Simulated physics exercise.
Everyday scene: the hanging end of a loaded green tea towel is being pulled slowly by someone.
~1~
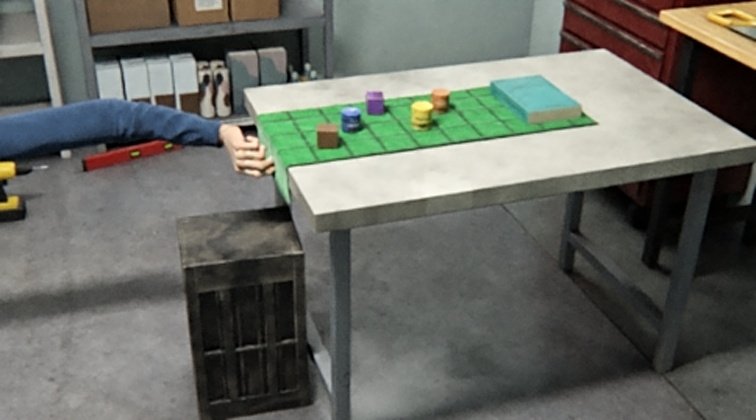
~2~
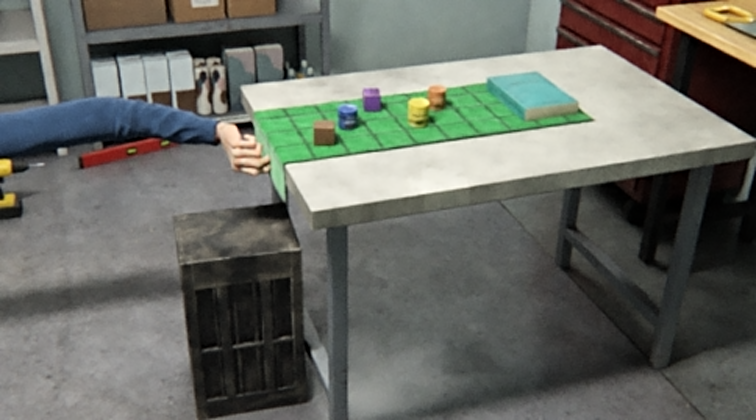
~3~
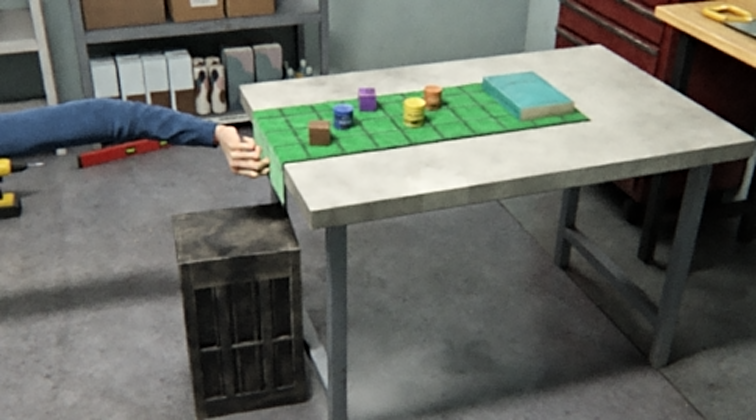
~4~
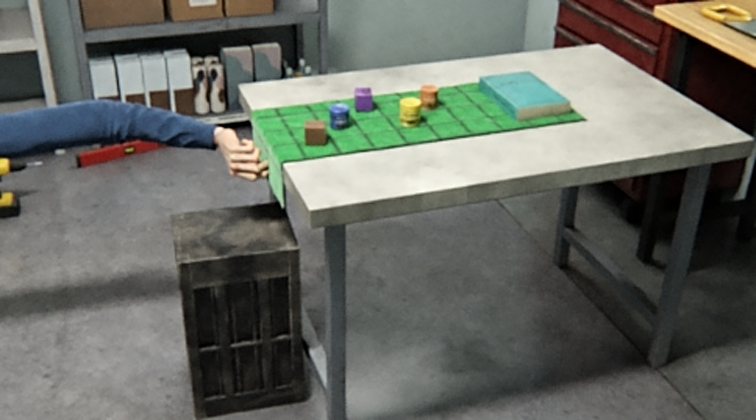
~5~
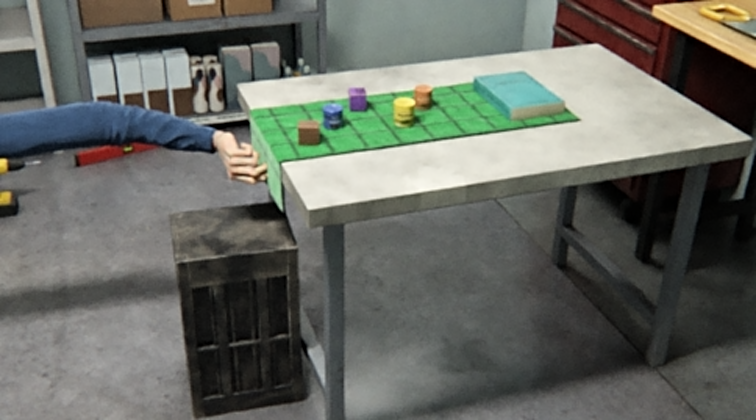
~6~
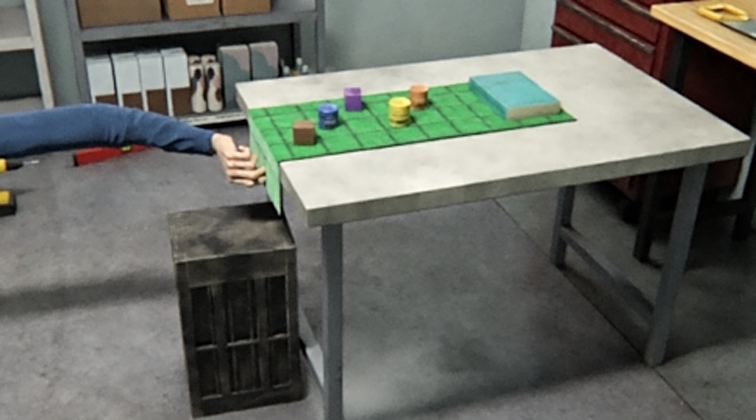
A hand in a blue sleeve slowly pulls the hanging end of a green tea towel at the left edge of a pale table, in a workshop seen from slightly above. On the towel sit a brown cube, blue pot, purple cube, yellow pot, orange pot and teal book, with a dark crate below. Towel and load slide a little left together, the view nearly steady.
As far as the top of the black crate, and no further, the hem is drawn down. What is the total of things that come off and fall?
The total is one.
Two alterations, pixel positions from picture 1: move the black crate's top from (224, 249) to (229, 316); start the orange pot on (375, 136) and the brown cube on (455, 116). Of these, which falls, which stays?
In the end the orange pot is no longer on top and the brown cube is still on top.
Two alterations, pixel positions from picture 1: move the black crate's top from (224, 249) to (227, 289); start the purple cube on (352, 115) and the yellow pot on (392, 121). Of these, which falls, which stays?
Outcome for the purple cube: It is lost. Outcome for the yellow pot: It stays.
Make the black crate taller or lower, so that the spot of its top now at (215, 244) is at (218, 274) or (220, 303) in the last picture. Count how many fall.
The tally is 2 and 3.
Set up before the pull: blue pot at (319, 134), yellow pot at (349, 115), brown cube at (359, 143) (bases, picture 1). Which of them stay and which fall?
Of the three, the blue pot takes a tumble, the yellow pot stays aboard, the brown cube stays aboard.
Soon after, hem on the crate; brown cube gone.
In the end, hem on the crate; brown cube gone. The answer is one.
